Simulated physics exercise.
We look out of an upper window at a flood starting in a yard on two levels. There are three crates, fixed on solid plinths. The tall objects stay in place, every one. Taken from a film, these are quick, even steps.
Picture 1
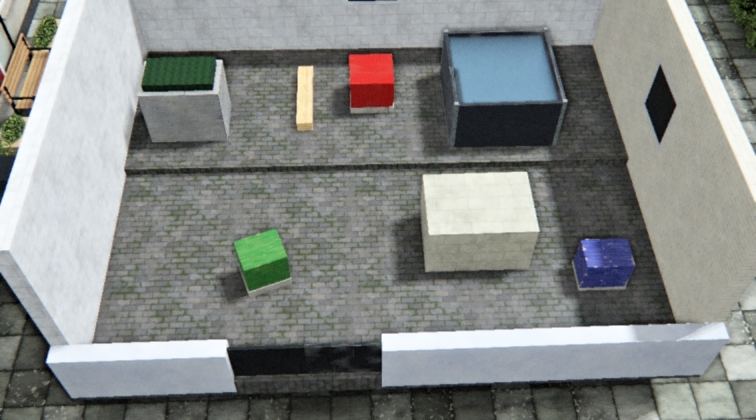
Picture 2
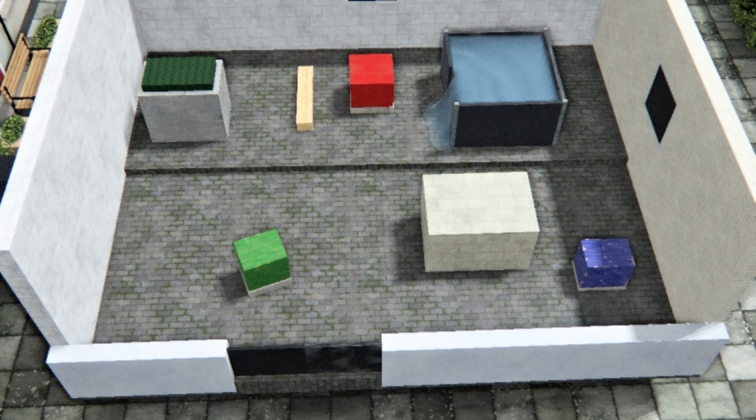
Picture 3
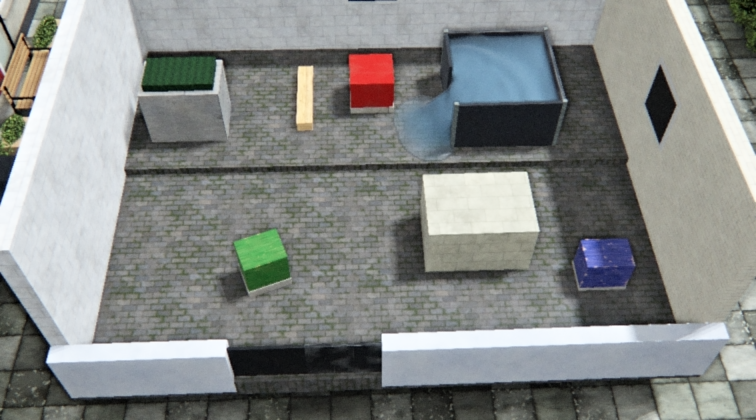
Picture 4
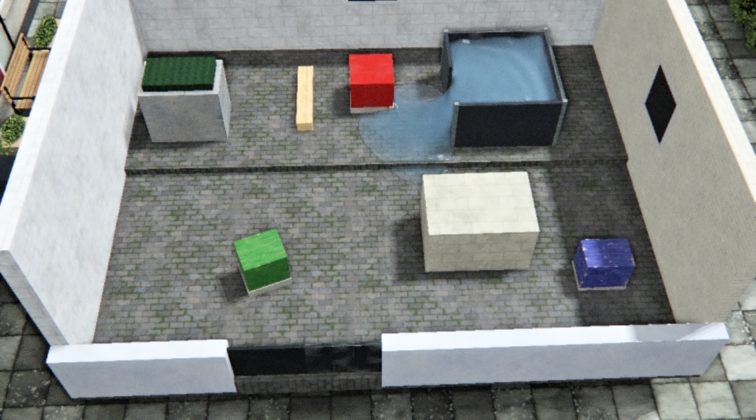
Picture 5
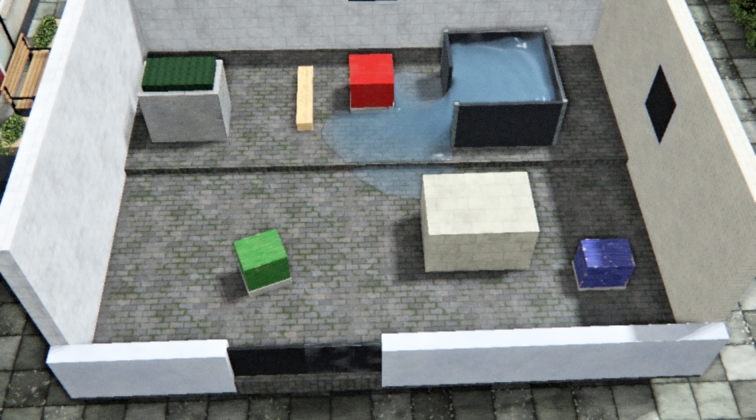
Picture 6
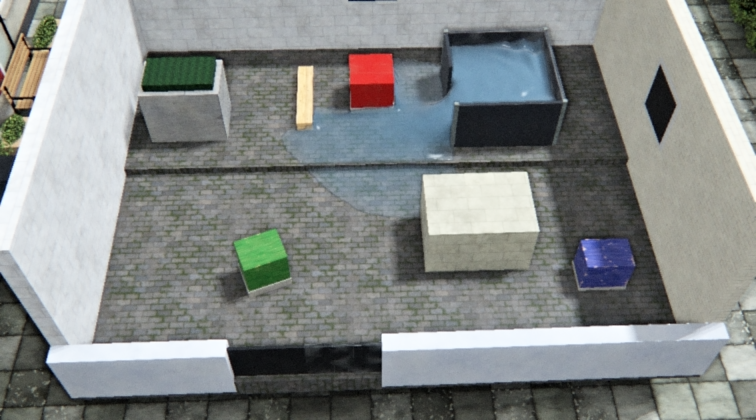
A walled, paved yard on two levels is seen from above, through a fixed, unmoving view. A red crate, a pale plank and a green-topped grey block stand on the upper level beside an open dark tank of water at right, with a green crate, a large cream block and a blue crate below. Water pours from the tank's left side, spreads leftward around the red crate, and flows over the step onto the lower paving.
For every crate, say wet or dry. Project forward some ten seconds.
Outcome: The blue crate is touched by water, the red crate is touched by water, the green crate is touched by water.
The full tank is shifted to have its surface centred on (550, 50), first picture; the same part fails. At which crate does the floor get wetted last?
That would be the blue crate.
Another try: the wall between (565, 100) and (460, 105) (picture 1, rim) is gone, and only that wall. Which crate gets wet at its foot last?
Answer: The one in red.
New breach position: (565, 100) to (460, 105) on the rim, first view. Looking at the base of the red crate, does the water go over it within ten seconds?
After ten seconds, the red crate is still clear.
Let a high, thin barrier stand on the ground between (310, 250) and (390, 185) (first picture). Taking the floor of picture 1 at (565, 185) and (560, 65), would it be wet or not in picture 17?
In order, I'd call them bare and bare.
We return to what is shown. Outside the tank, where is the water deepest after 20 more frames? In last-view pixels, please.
I would choose the pixel (90, 358).
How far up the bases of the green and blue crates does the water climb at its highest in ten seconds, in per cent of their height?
Some 150 and 290 % respectively.
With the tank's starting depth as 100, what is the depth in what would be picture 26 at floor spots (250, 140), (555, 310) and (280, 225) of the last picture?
Approx. values, in order: 4 %, 0 %, 4 %.
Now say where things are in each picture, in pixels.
The first picture shows the open tank at (502, 69) is whole and still.
In the second picture, the front is at (446, 150), out from the gap at (452, 113).
In the third picture, the front is at (399, 115), out from the gap at (452, 115).
In the fourth picture, the front is at (362, 128), out from the gap at (452, 116).
In the fifth picture, the front is at (330, 142), out from the gap at (452, 116).
In the sixth picture, the front is at (290, 145), out from the gap at (452, 116).
A moment on, water covers 35 % of the floor; the blue crate not reached, the red crate water round its plinth, the green crate water round its plinth.
Next, water covers 55 % of the floor; the blue crate not reached, the red crate water round its plinth, the green crate water round its plinth.
Then, water covers 65 % of the floor; the blue crate not reached, the red crate water round its plinth, the green crate water round its plinth.
Later, water covers 80 % of the floor; the blue crate not reached, the red crate water round its plinth, the green crate water round its plinth.
In the end, water covers 95 % of the floor; the blue crate was topped, the red crate was topped, the green crate was topped.
